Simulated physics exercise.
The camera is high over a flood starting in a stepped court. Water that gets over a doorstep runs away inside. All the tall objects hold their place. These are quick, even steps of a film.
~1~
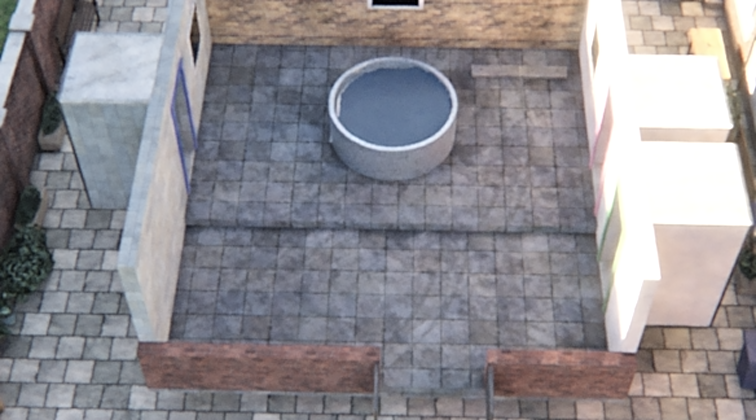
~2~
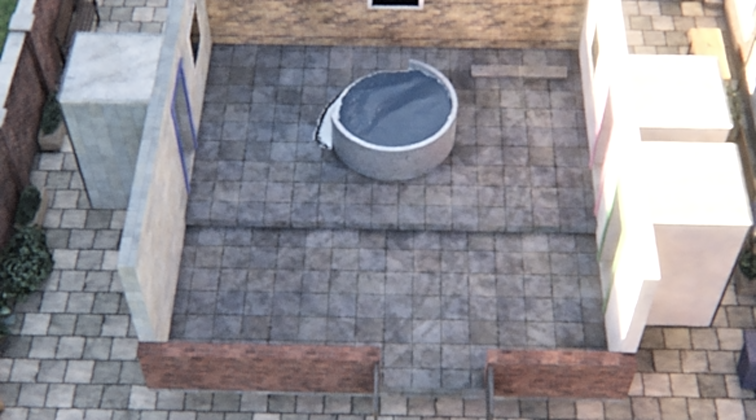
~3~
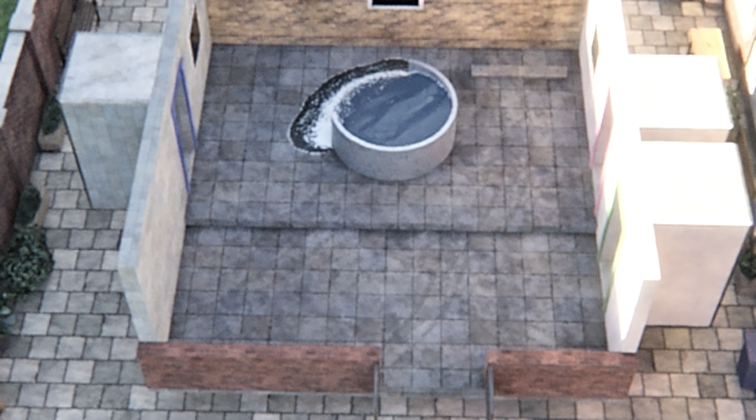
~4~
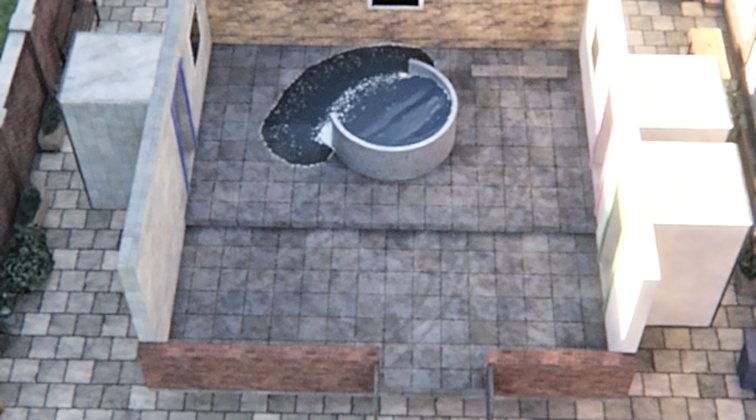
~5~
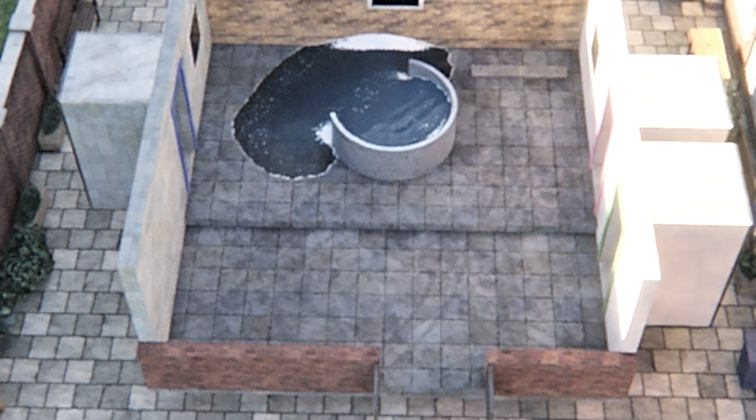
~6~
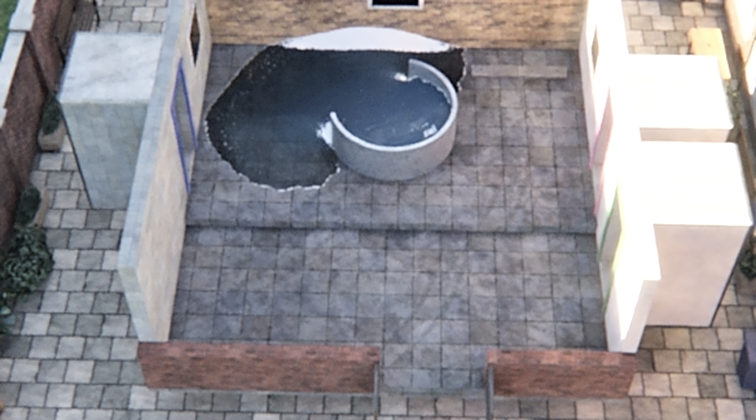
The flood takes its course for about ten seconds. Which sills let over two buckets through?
One by one: The blue door lets in a lot; the pink door admits no more than that; the green door admits no more than that.
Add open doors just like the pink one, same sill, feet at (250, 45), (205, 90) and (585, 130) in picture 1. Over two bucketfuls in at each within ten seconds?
In that order: Passes that mark, takes more, stays under.
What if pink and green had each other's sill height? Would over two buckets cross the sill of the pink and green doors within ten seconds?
My reading: Pink takes less, green takes less.
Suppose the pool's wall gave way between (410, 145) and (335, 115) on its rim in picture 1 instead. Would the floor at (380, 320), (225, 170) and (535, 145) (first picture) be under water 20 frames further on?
One after the other: Covered, covered, not flooded.
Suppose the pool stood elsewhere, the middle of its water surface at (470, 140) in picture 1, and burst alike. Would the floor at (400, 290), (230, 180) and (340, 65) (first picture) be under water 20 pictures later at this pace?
In that order: No water, under water, under water.
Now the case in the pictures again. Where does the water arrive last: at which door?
The door marked green.
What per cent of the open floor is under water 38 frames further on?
I make it 80 per cent.
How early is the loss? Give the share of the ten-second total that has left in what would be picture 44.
Some 45 per cent.
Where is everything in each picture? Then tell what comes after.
The first picture shows the round pool at (393, 106) is whole and still.
In the second picture, water pours out on the round pool's far side and has run to (323, 144).
In the third picture, water pours out on the round pool's far side and has run to (303, 146).
In the fourth picture, the front is at (272, 145), out from the gap on the round pool's far side.
In the fifth picture, water pours out on the round pool's far side and has run to (239, 134).
In the sixth picture, the front is at (210, 124), out from the gap on the round pool's far side.
A moment on, water covers 25 % of the floor; the blue door under two buckets in, the pink door not reached, the green door not reached.
Next, water covers 25 % of the floor; the blue door under two buckets in, the pink door not reached, the green door not reached.
Then, water covers 50 % of the floor; the blue door over two buckets in, the pink door not reached, the green door not reached.
Later, water covers 80 % of the floor; the blue door over two buckets in, the pink door wet at the sill, nothing in, the green door wet at the sill, nothing in.
In the end, water covers 90 % of the floor; the blue door over two buckets in, the pink door wet at the sill, nothing in, the green door under two buckets in.
